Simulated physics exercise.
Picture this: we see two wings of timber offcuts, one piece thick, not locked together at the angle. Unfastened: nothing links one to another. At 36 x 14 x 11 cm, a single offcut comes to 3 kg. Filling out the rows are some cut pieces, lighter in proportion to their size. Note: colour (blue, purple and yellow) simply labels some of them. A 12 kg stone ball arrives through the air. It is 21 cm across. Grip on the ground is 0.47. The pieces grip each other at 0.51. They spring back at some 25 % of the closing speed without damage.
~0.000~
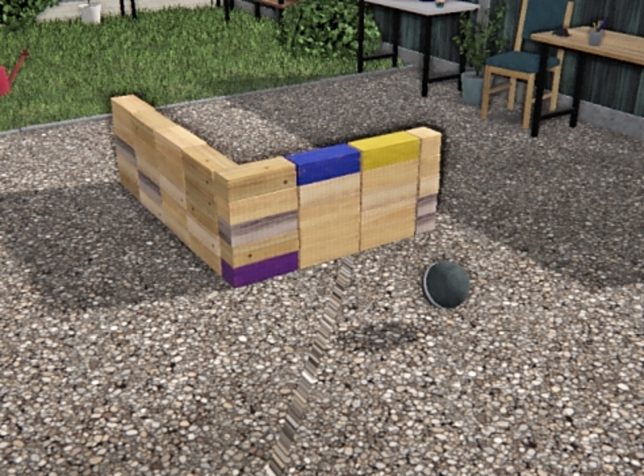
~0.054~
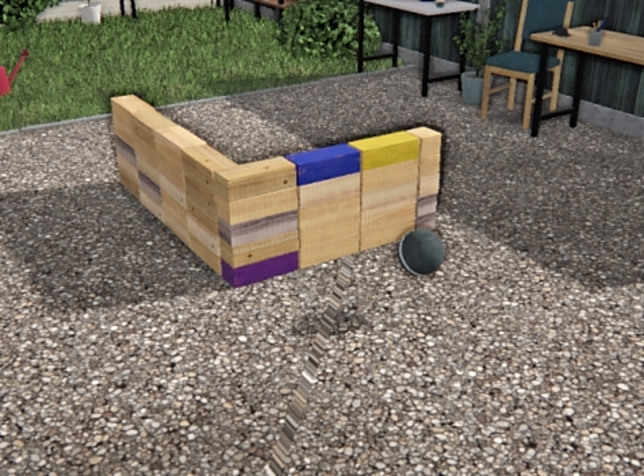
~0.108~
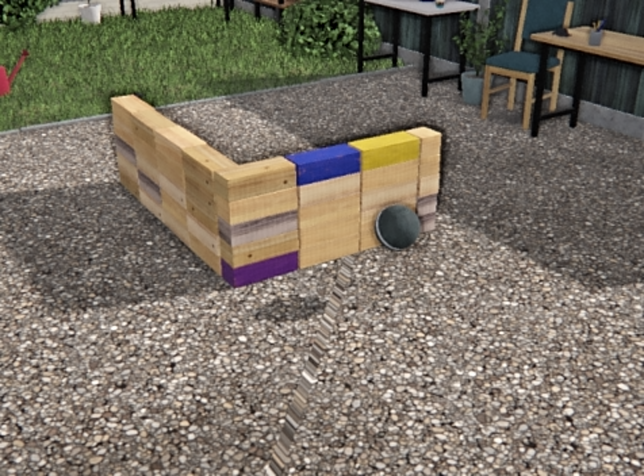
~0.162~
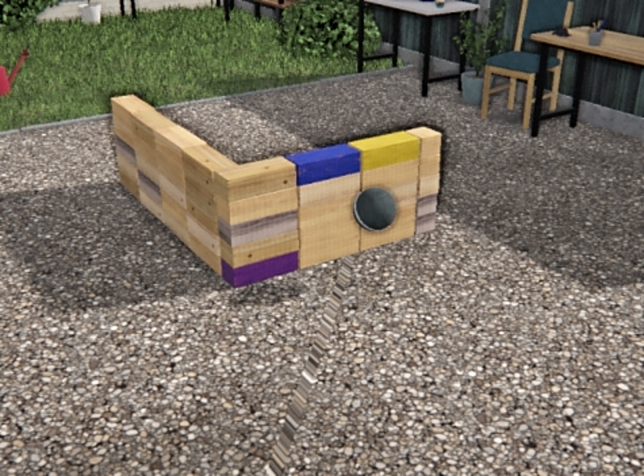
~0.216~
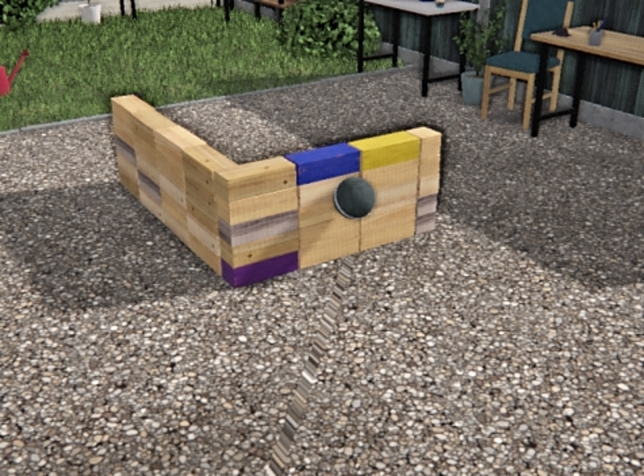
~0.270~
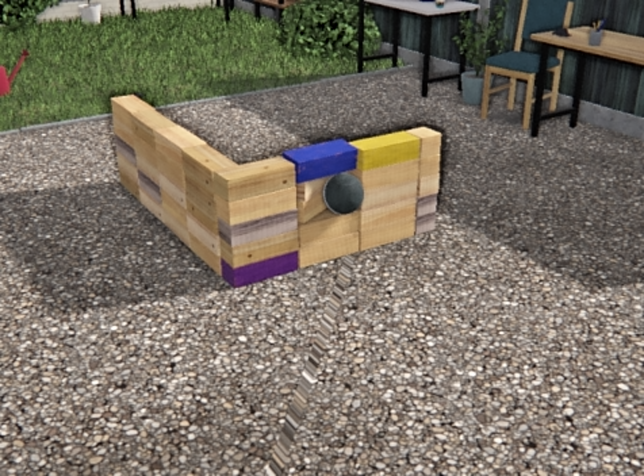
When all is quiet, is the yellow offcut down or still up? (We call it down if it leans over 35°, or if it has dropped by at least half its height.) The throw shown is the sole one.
Not down.
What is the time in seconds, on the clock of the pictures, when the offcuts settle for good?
Time: About 1.5 s.
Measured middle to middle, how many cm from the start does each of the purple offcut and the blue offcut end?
Purple 0 cm, blue 55 cm.
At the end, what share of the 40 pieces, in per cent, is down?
Estimate: Close to 10%.
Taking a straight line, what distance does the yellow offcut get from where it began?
Roughly 0 centimetres.
After 0.36 s, ball still moving; none of the 40 offcuts down, 6 disturbed; yellow offcut unmoved; blue offcut leaning 21°.
After 0.54 s, ball still moving; 3 of the 40 offcuts down; yellow offcut unmoved; blue offcut leaning 27°, 19 cm lower.
After 0.84 s, ball still moving; 4 of the 40 offcuts down; yellow offcut unmoved; blue offcut on its side.
At rest (1.5 s), ball rolling away; 4 of the 40 offcuts down; yellow offcut unmoved; blue offcut on its side; purple offcut unmoved. As the last picture would show them, middles, yellow offcut near (384, 151), blue offcut near (275, 227).
